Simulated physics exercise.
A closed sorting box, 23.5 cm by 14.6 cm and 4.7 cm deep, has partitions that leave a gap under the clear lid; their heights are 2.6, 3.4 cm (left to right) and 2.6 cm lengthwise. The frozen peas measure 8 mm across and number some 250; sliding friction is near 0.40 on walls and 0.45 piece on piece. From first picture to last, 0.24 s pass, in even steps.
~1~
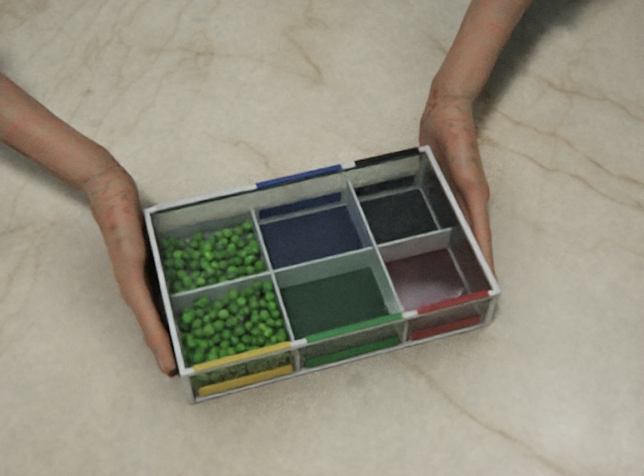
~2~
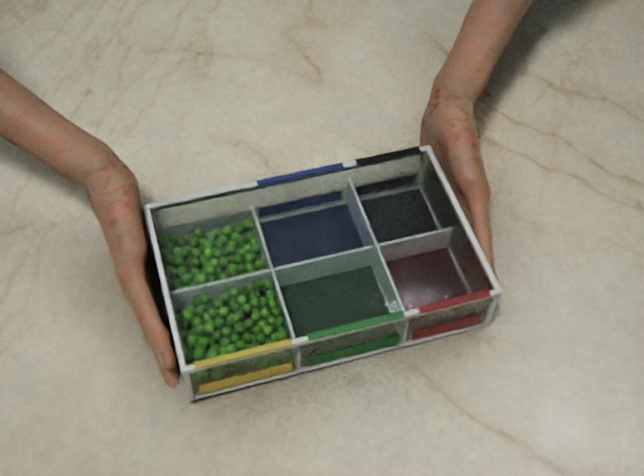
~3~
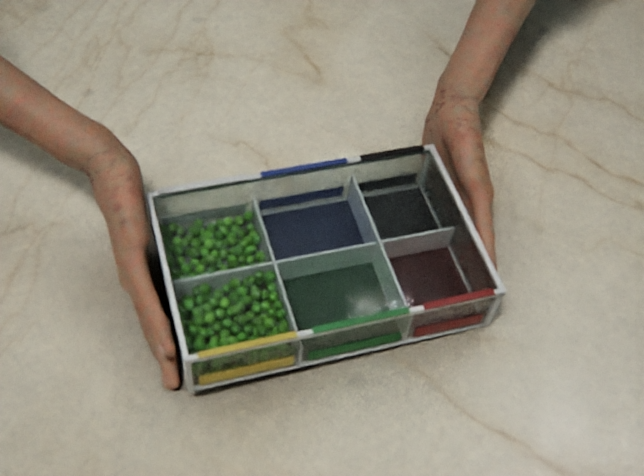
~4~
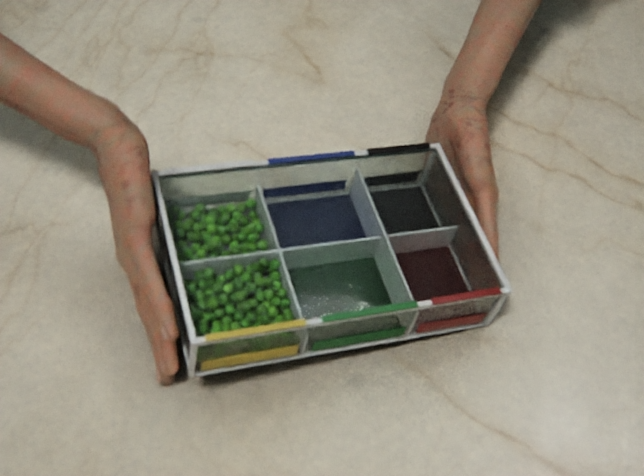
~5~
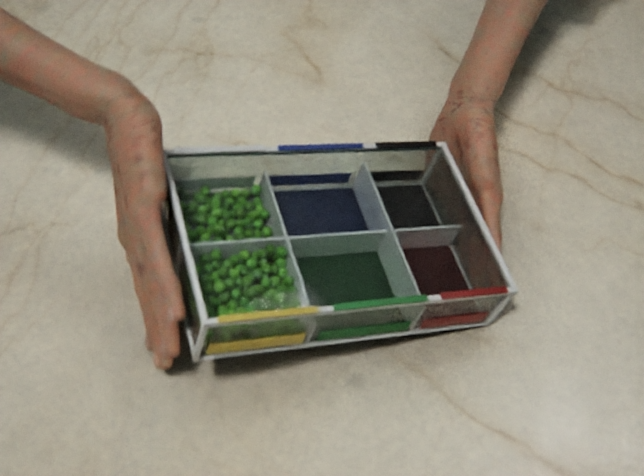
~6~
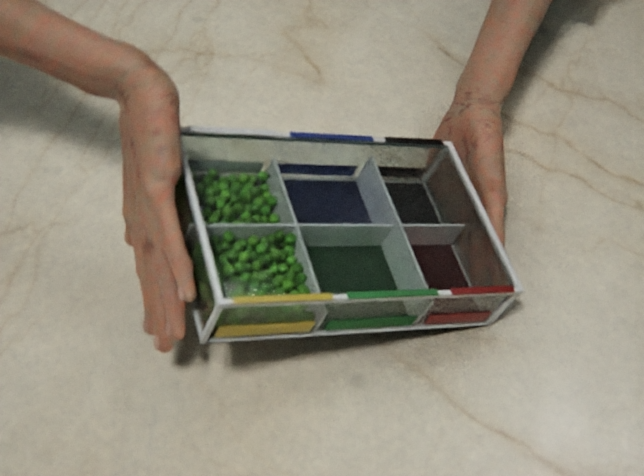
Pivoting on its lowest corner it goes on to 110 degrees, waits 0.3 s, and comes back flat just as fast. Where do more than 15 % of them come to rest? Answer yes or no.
Red: Yes, blue: No, green: No, yellow: No, white: No, black: Yes.
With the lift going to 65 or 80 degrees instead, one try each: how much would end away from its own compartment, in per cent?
Some 25 and 60 per cent.
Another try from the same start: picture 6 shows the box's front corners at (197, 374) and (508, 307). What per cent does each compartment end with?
Red 10; blue 0; green 35; yellow 55; white 0; black 0.
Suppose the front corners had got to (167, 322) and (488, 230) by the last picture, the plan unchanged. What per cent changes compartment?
Then about 60 per cent.
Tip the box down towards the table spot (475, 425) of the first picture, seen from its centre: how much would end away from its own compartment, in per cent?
About 55 per cent.
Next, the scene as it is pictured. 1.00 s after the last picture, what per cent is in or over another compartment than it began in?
Roughly 95 per cent.
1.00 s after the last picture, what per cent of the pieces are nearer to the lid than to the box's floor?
About 90 per cent.
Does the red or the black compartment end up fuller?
The red one has more.
Then, 1.00 s after the last picture, tilt 110 degrees; red 45 %, blue 10 %, green 20 %, black 20 %.
Then, 1.67 s after the last picture, tilt 56 degrees; red 65 %, black 30 %.
Then, 2.39 s after the last picture, tilt 0 degrees; red 65 %, black 35 %.
In the end, red 65 %, blue 0 %, green 0 %, yellow 0 %, white 0 %, black 35 %.
